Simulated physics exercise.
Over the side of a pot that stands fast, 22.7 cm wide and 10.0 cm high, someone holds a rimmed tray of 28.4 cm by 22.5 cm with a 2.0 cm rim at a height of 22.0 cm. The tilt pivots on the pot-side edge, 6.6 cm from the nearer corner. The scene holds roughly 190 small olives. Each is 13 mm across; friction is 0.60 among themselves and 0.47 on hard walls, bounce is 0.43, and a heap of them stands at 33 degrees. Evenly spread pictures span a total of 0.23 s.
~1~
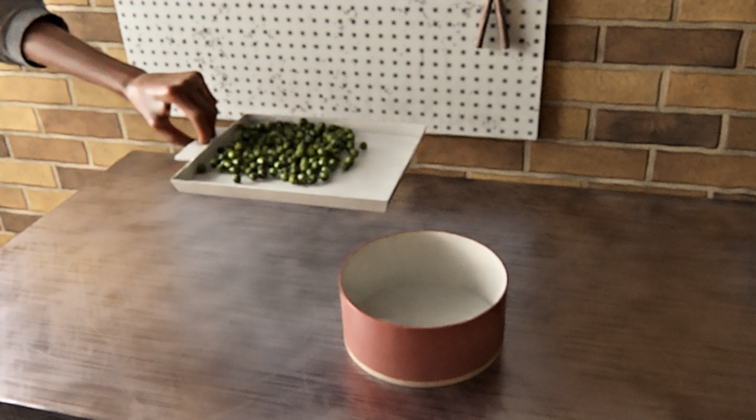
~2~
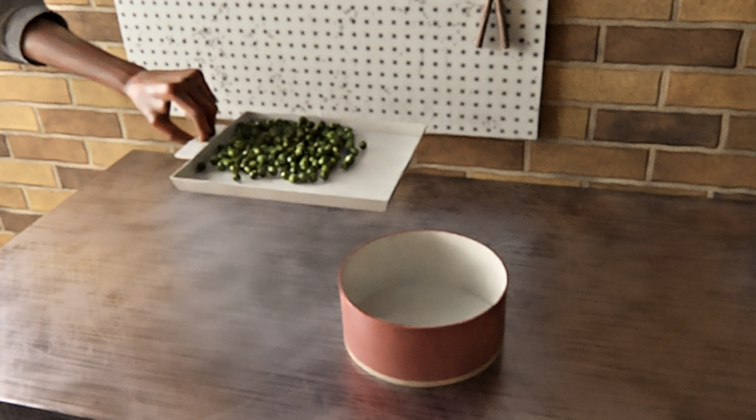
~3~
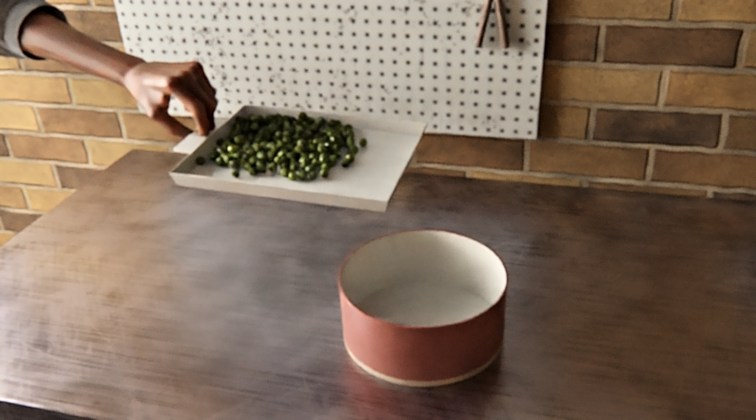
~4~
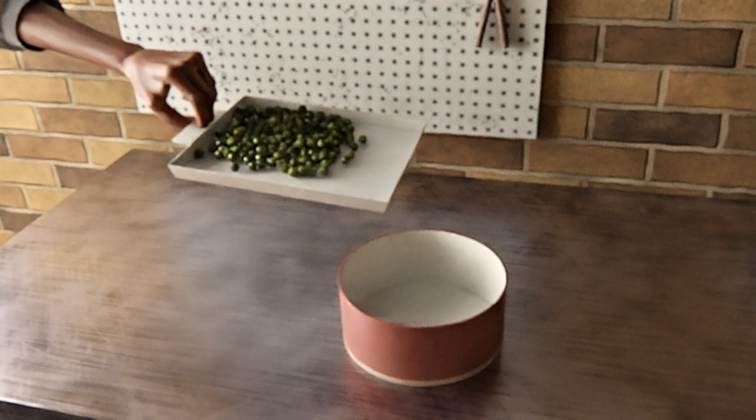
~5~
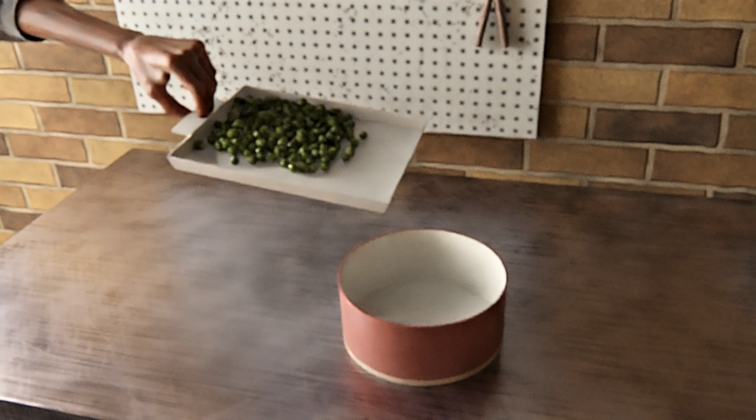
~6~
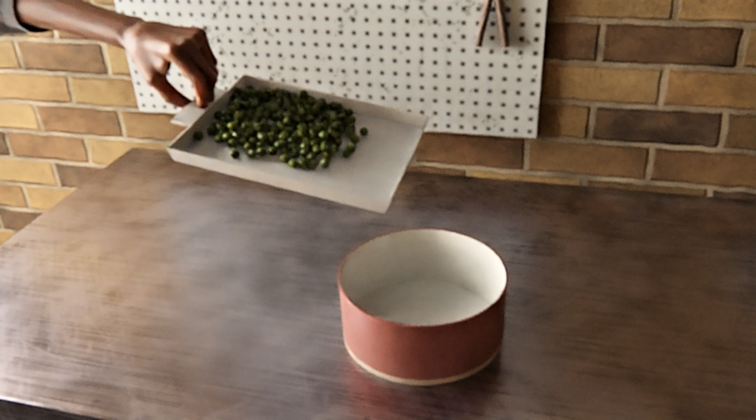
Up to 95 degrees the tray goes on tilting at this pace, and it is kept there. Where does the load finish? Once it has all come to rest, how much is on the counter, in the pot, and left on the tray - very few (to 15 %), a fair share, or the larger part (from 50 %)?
After it settles. Counter - very few, pot - the larger part, left on the tray - very few.
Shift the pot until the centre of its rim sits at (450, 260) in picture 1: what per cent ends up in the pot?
Something like 80 per cent would settle in it.
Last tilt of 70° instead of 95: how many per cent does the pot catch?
It would be near 30 per cent.
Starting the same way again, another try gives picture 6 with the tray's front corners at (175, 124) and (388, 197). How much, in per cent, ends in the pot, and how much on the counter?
Per cent by place - pot 65, counter 35.
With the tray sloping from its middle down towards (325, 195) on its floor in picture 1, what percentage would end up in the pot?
Roughly 75 per cent.
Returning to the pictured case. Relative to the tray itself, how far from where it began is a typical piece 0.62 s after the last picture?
Displacement on the tray: Roughly 14 cm.
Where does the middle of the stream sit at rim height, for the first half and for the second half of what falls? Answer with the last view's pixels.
Roughly (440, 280) to start, and after that (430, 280).
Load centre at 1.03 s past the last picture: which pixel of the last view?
Near (398, 160).
Then, 0.62 s after the last picture, tilt 51 degrees; the tray holds 100 %, the pot 0 %.
Then, 1.03 s after the last picture, tilt 77 degrees; the tray holds 80 %, the pot 15 %.
Then, 1.52 s after the last picture, tilt 95 degrees; the tray holds 5 %, the pot 75 %.
In the end, counter 0 %, pot 100 %, tray 0 %.
